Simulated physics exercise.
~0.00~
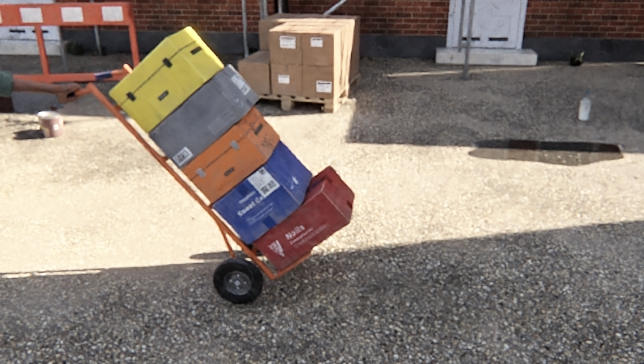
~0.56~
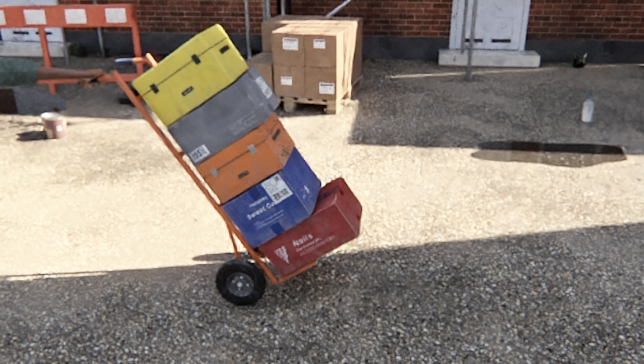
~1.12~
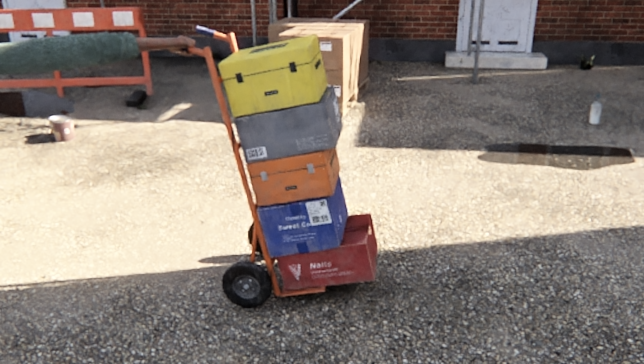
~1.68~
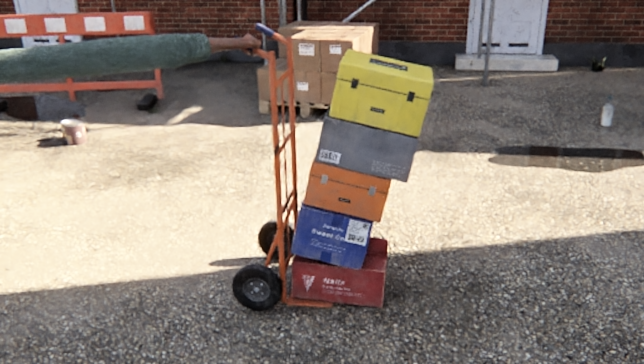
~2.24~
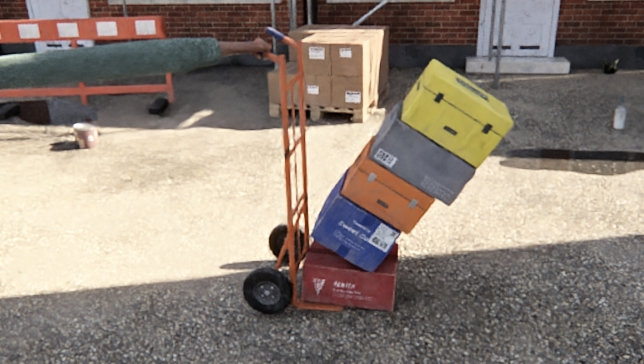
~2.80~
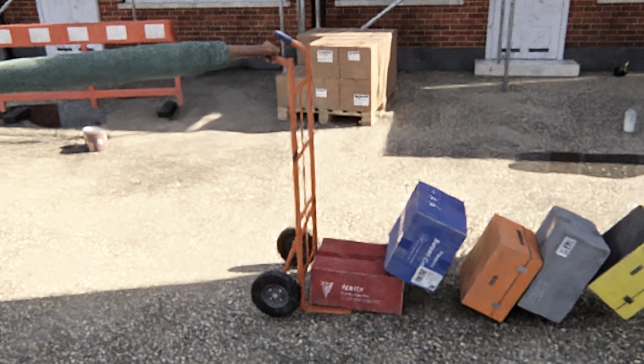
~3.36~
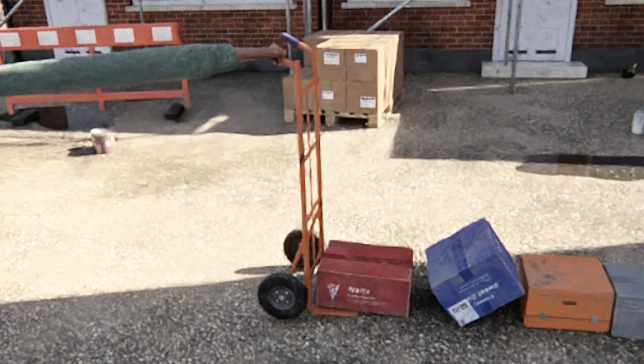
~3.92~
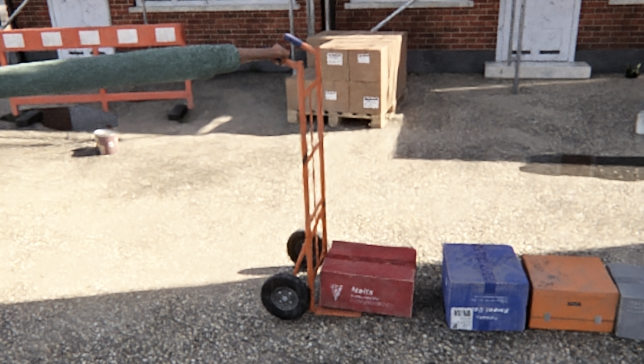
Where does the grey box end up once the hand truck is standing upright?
It leaves its spot in the stack and ends up on the ground to the right, next to the orange box and partly out of view.
In a paved yard beside a brick building, an orange hand truck leans back to the left with five boxes stacked on it, yellow at the top, then grey, orange, blue and red. A green-sleeved arm holds the handle as the truck swings forward until it stands upright. The stack tips on to the right, and the yellow, grey and orange boxes pitch off, with the blue one toppling after them. The yellow box passes out of view at the right. At the end the red box stays on the truck, while the blue, orange and grey boxes rest in a row on the ground.
